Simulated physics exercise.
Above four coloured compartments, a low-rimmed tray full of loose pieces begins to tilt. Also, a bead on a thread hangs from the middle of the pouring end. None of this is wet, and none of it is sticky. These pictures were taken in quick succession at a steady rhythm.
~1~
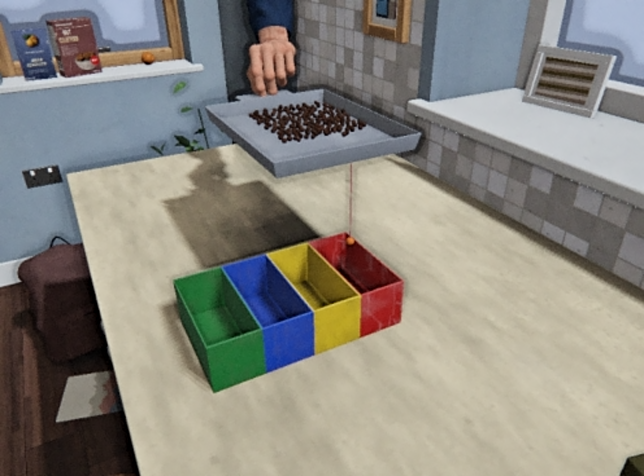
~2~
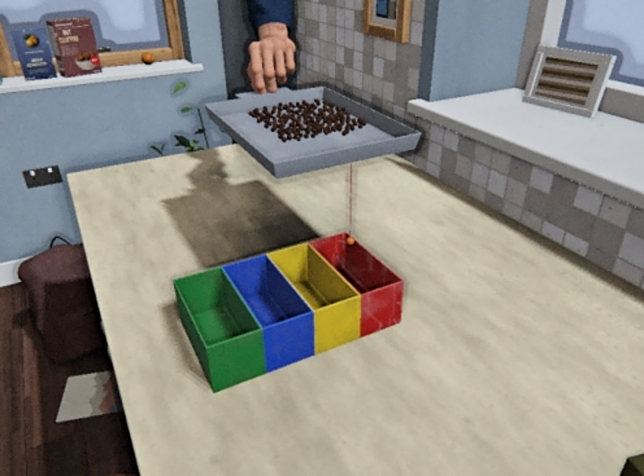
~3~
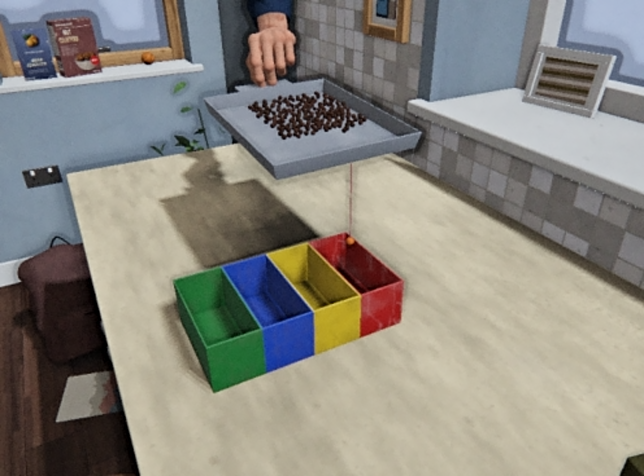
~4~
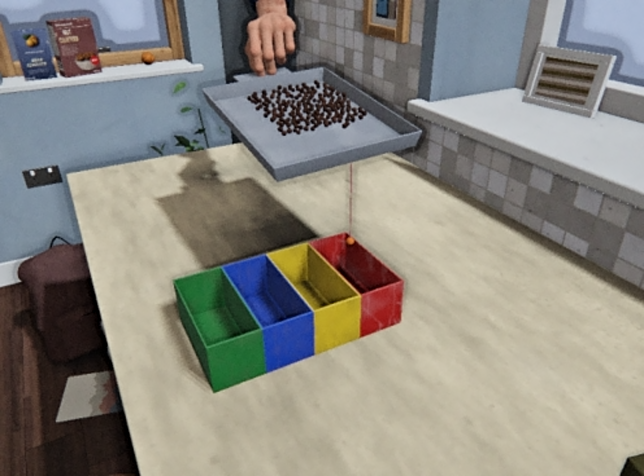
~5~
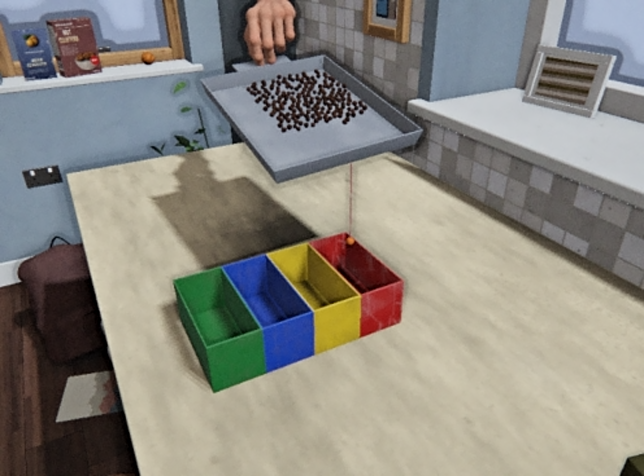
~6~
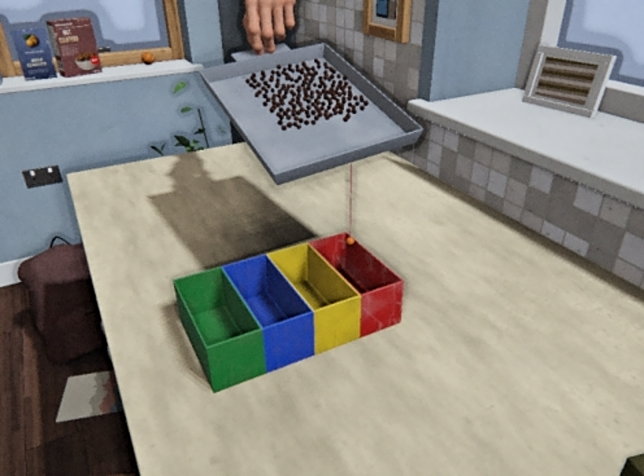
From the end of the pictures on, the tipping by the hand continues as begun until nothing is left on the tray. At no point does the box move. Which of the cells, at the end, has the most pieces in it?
The yellow cell has the most pieces in it.
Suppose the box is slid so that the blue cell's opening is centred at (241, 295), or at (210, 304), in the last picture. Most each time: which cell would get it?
For the first spot the answer is yellow, and for the second spot it is the cell in red.
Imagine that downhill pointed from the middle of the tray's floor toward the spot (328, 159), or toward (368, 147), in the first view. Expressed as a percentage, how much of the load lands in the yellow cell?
In order: About 40, then 0 percent.
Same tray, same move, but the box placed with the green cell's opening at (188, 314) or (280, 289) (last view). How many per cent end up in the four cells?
Roughly 100 per cent the first time and 100 per cent the second.
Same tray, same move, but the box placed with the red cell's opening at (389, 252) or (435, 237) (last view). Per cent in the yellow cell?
Roughly 10% on the first try and 0% on the second.
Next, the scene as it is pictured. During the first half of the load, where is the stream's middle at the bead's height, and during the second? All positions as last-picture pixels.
Starting near (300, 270), moving on to near (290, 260).
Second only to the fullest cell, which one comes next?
Number two is that blue cell.
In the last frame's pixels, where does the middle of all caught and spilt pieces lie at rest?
About pixel (308, 319).
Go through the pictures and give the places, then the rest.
The first frame shows corners of the pouring end at (276, 161) and (416, 133), level; middle of the load at (306, 120), allspice berries; bead on its thread at (350, 241); green cell at (237, 357); blue cell at (289, 338); yellow cell at (337, 321); red cell at (382, 305).
The second frame shows corners of the pouring end at (276, 161) and (416, 133), level; middle of the load at (306, 119).
The third frame shows corners of the pouring end at (276, 163) and (416, 132), tipped barely, lowest at the left corner; middle of the load at (306, 114).
The fourth frame shows corners of the pouring end at (276, 166) and (417, 130), tipped a little, lowest at the left corner; middle of the load at (305, 106).
The fifth frame shows corners of the pouring end at (277, 168) and (418, 129), tipped a little, lowest at the left corner; middle of the load at (305, 99).
The sixth frame shows corners of the pouring end at (277, 171) and (418, 128), tipped clearly, lowest at the left corner; middle of the load at (306, 93); green cell at (237, 357); blue cell at (289, 338); yellow cell at (337, 321); red cell at (382, 305).
Soon, tray tipped steeply; most on the tray; a small part in the blue cell; a small part in the yellow cell; a stray few in the red cell; a small part falling or outside the box.
A while on, tray tipped past a quarter turn; about a quarter on the tray; about a quarter in the yellow cell; about a quarter in the blue cell; a stray few in the red cell; about a quarter falling or outside the box.
Towards the end, tray tipped past a quarter turn; about two thirds in the yellow cell; about a quarter in the blue cell; a small part in the red cell; a stray few falling or outside the box.
Finally, tray tipped past a quarter turn; about two thirds in the yellow cell; about a quarter in the blue cell; a small part in the red cell; none in the green cell; a stray few outside the box.
